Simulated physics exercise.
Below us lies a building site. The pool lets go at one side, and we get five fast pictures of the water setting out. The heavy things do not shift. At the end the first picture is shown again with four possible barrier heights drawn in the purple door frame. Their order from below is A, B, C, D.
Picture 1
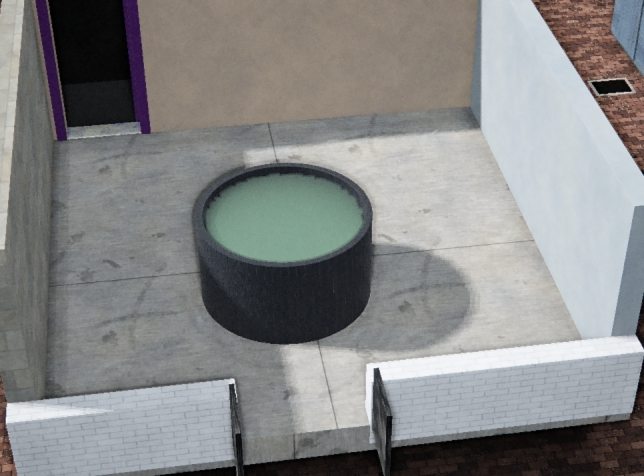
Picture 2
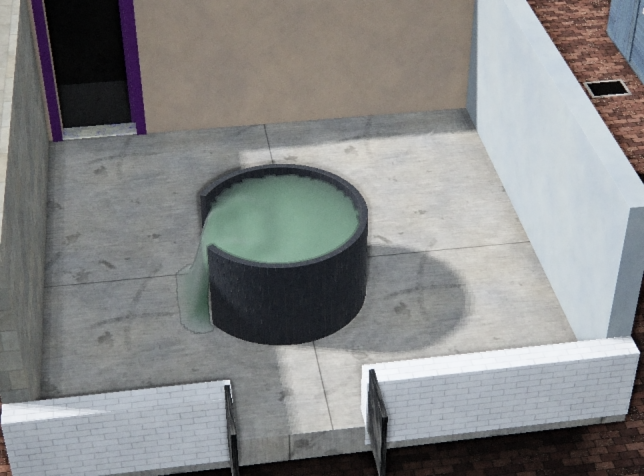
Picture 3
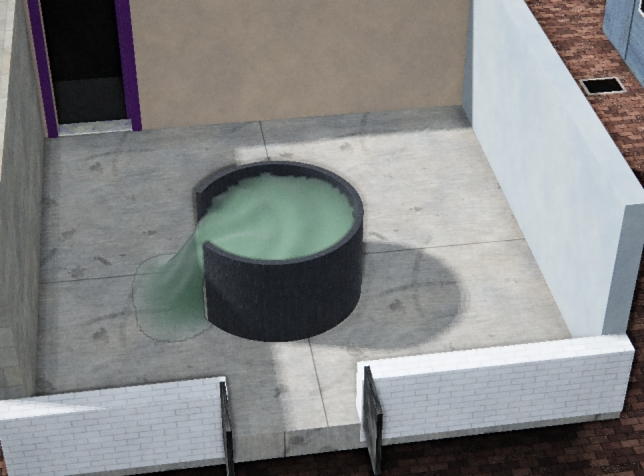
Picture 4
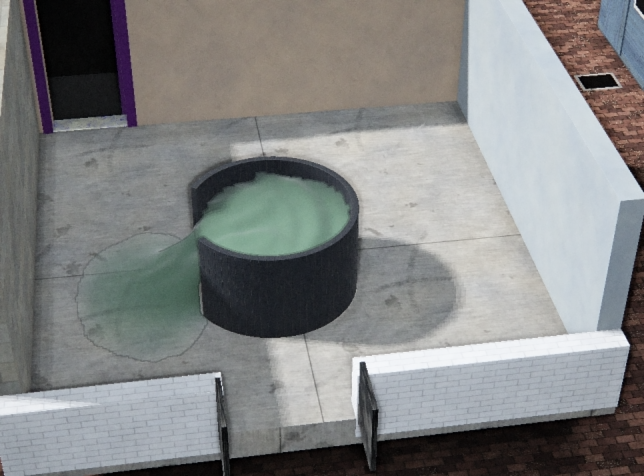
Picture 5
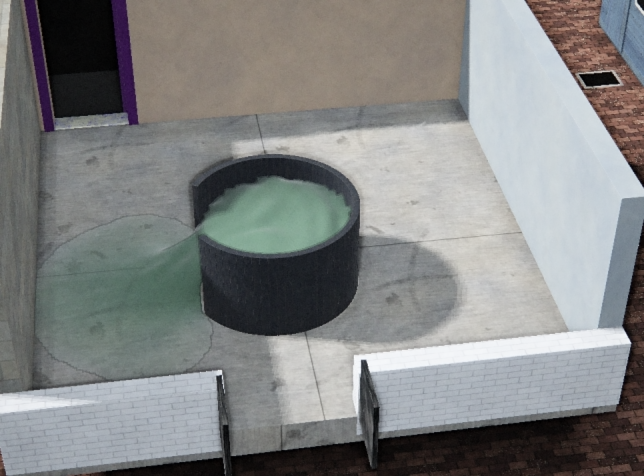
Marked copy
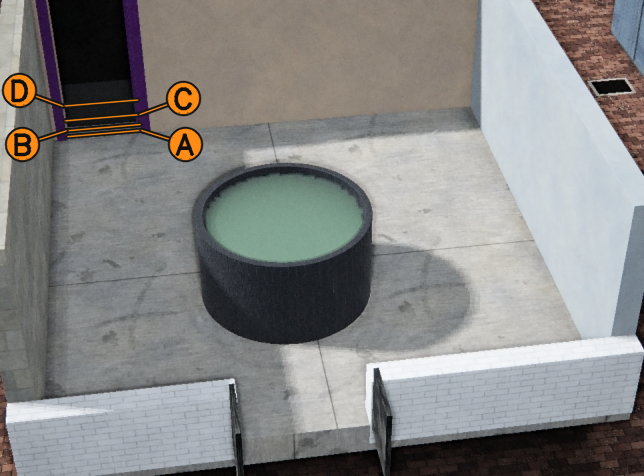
Green water in a round, dark pool lay still, then poured out through a gap in its left side and spread across the concrete yard toward the left wall in a widening, rounded sheet.
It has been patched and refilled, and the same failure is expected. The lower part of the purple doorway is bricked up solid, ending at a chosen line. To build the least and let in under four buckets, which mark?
Go for C.
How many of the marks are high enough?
Two.
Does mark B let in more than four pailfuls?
Yes, that goes wrong.
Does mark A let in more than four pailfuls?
Yes, that goes wrong.
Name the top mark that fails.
That is mark B.
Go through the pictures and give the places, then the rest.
Water in the pool at rest, its middle at (284, 218); foot of the purple doorway at (104, 136); open gate at (301, 367), in the first picture.
Front seen at (208, 327), 1 % of the ground wet, in the second picture.
Front seen at (161, 332), 3 % of the ground wet, in the third picture.
Front seen at (102, 338), 8 % of the ground wet, in the fourth picture.
Front seen at (36, 318), 14 % of the ground wet, in the fifth picture.
On the marked copy, A at (104, 133); B at (103, 127); C at (102, 117); D at (100, 103); from the bottom up A, B, C, D.
Choosing A, dozens of bucketfuls pour in.
Choosing B, about 13 bucketfuls get in.
Choosing C, a bucket or two gets in.
Choosing D, nothing gets over.
